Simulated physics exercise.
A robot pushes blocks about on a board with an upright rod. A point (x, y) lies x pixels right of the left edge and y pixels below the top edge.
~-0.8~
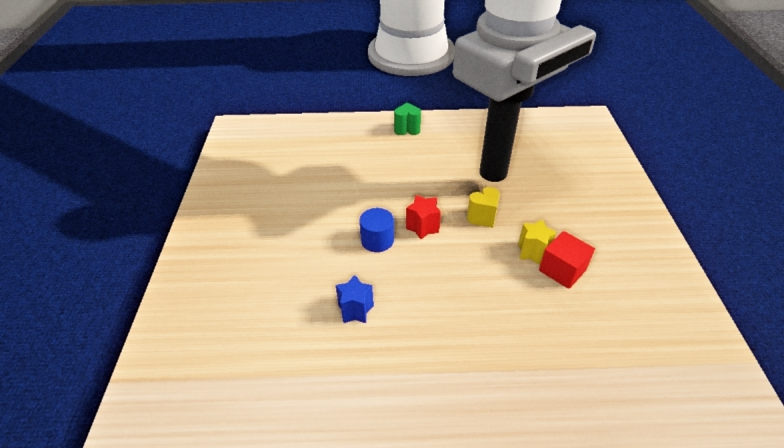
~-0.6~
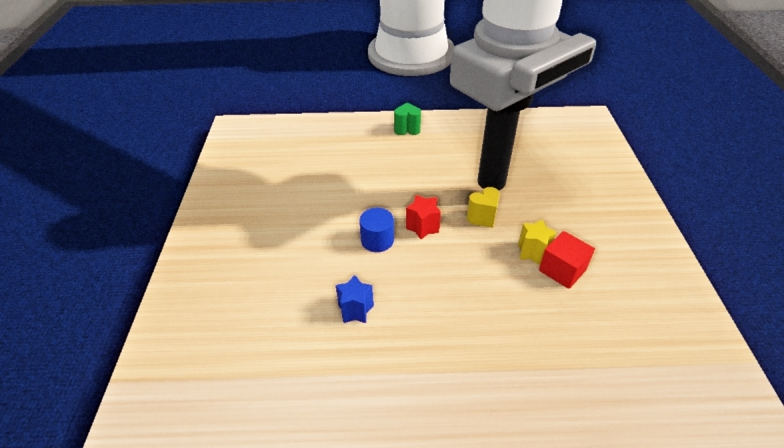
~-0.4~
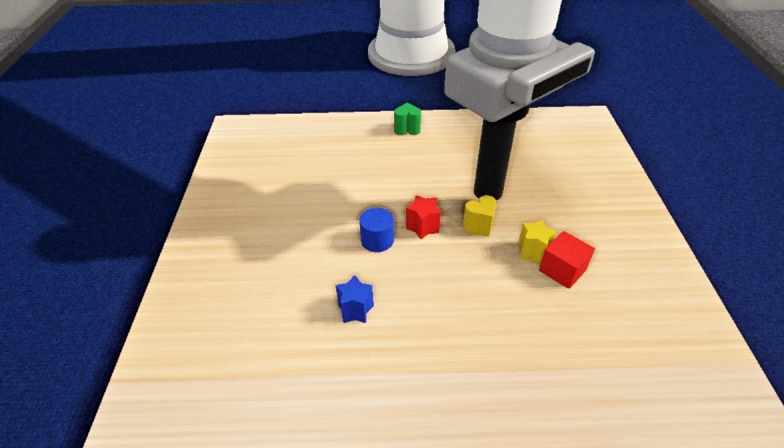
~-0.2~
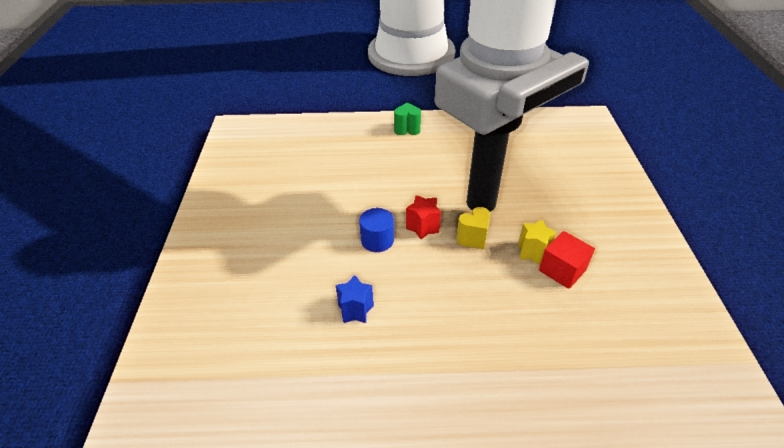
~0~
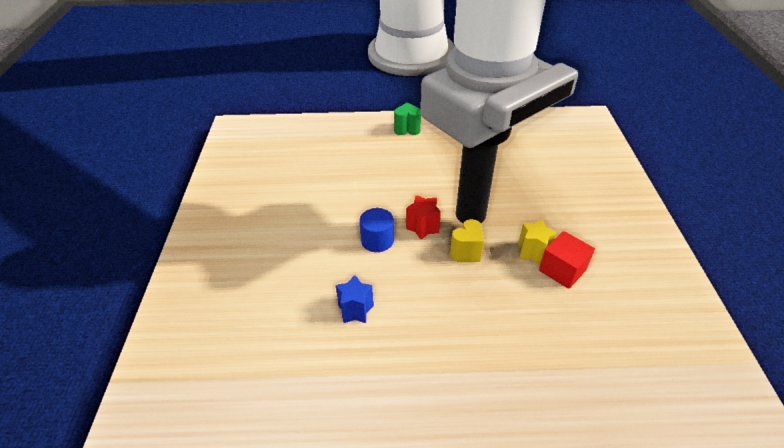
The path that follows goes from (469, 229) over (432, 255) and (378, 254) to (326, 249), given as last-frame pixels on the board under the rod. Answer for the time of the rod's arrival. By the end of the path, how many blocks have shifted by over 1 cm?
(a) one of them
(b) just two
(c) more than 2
Letter b.
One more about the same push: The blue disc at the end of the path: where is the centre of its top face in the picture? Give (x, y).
Just about (346, 206).
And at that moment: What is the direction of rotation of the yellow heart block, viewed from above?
The block turns counter-clockwise.
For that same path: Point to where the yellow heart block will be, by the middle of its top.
If I read the scene right, the answer is (459, 254).
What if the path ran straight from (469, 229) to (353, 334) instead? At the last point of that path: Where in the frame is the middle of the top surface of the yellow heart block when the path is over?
I'd say the yellow heart block ends with its top centre at (458, 263).
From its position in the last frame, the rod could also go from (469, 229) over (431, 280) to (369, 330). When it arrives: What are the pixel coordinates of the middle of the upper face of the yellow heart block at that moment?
It ends at (459, 277).
On the path given first. One third of the way, rod at (432, 241); yellow heart block at (459, 254), turned 65° anticlockwise.
Two thirds of the way, rod at (377, 240); blue disc at (361, 212); yellow heart block at (459, 254), turned 65° anticlockwise.
At the end, rod at (323, 235); blue disc at (346, 206); red star still; yellow heart block at (459, 254), turned 65° anticlockwise.
